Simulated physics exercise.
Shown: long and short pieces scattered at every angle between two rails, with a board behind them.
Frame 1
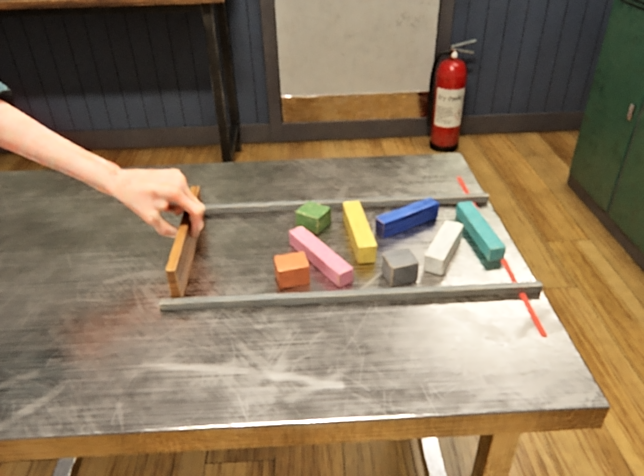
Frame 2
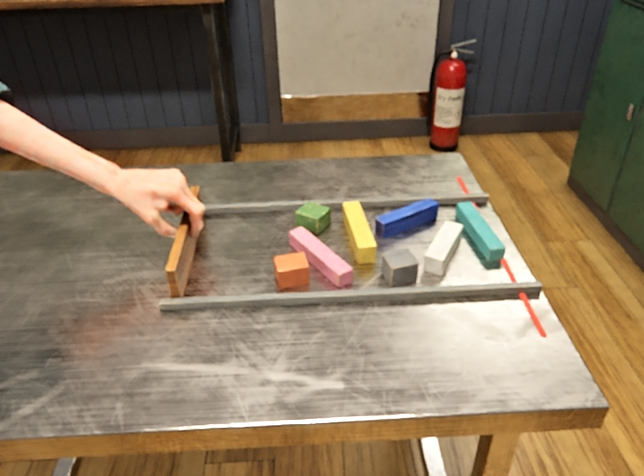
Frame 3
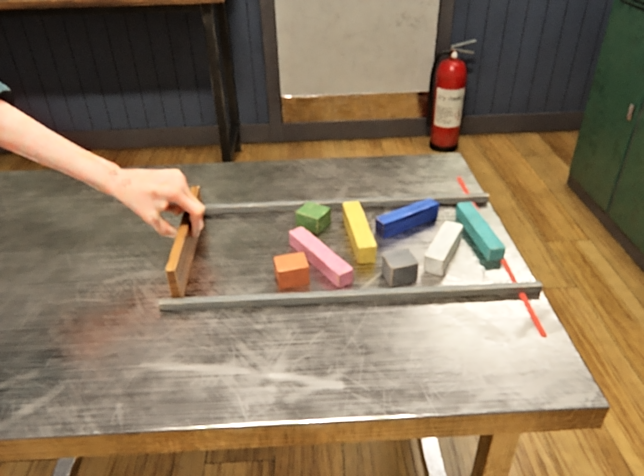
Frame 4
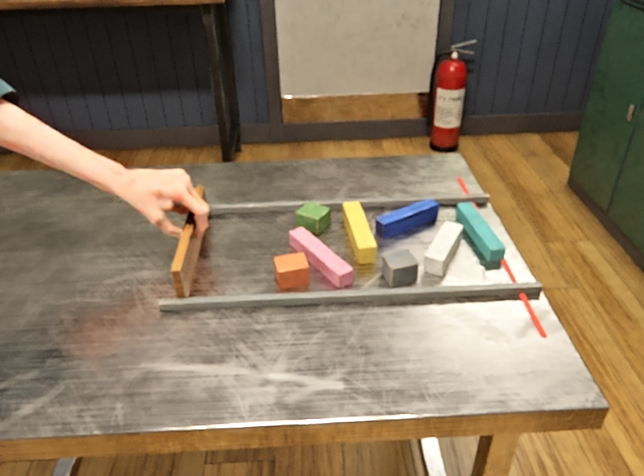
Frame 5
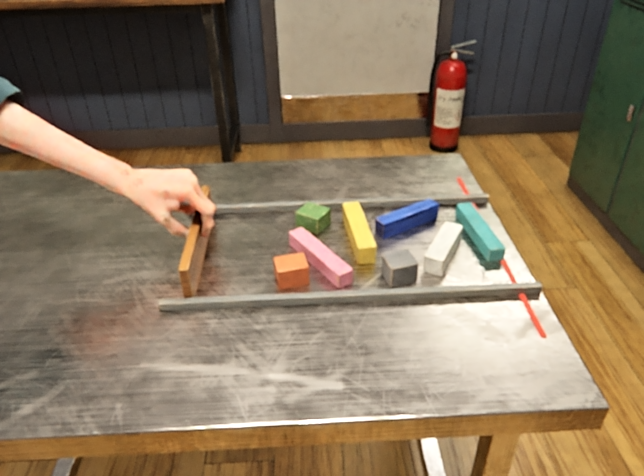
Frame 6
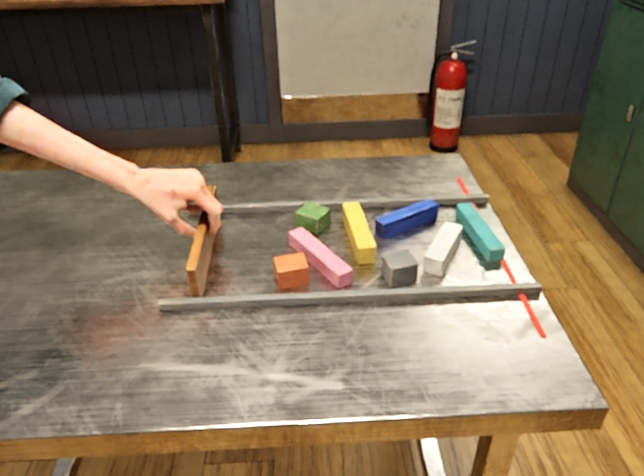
On a metal-topped table, a hand held a wooden board upright between two rails, then slid it slightly right toward the scattered colored blocks, which stayed still.
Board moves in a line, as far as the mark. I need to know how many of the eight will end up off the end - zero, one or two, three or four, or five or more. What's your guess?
I'd say five or more.
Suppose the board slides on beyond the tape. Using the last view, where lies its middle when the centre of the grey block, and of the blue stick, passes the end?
(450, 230) and (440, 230), roughly.
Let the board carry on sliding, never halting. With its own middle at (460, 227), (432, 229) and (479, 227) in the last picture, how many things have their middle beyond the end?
Counts: 4, 1, 5.
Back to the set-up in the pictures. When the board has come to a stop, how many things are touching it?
That number would be 2.
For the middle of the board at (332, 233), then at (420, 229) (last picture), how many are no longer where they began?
Counts: 6, 8.
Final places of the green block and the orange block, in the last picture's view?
For the green block it's (493, 207), and for the orange block it's (527, 263).
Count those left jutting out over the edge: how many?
The tally is 2.
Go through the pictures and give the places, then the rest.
In the first picture, turquoise bar (479, 229); white bar (444, 247); blue stick (408, 218); board (187, 239); tape (493, 241).
In the second picture, white bar (444, 247); board (187, 239).
In the third picture, blue stick (407, 218); grey block (400, 268).
In the fourth picture, turquoise bar (479, 230); orange block (292, 271).
In the fifth picture, white bar (443, 248); pink bar (319, 256).
In the sixth picture, turquoise bar (479, 231); white bar (443, 248); blue stick (407, 218); board (205, 238); tape (493, 241).
Soon after, none off yet; turquoise bar at rest near (479, 231); white bar at rest near (443, 248); blue stick at rest near (407, 218).
After that, none off yet; turquoise bar displaced a little near (507, 233); white bar displaced about its own width near (489, 243); blue stick displaced about its own width near (474, 211).
In the end, the number that fall off is five or more; gone, pink bar, yellow bar, grey block, blue stick, white bar and turquoise bar.
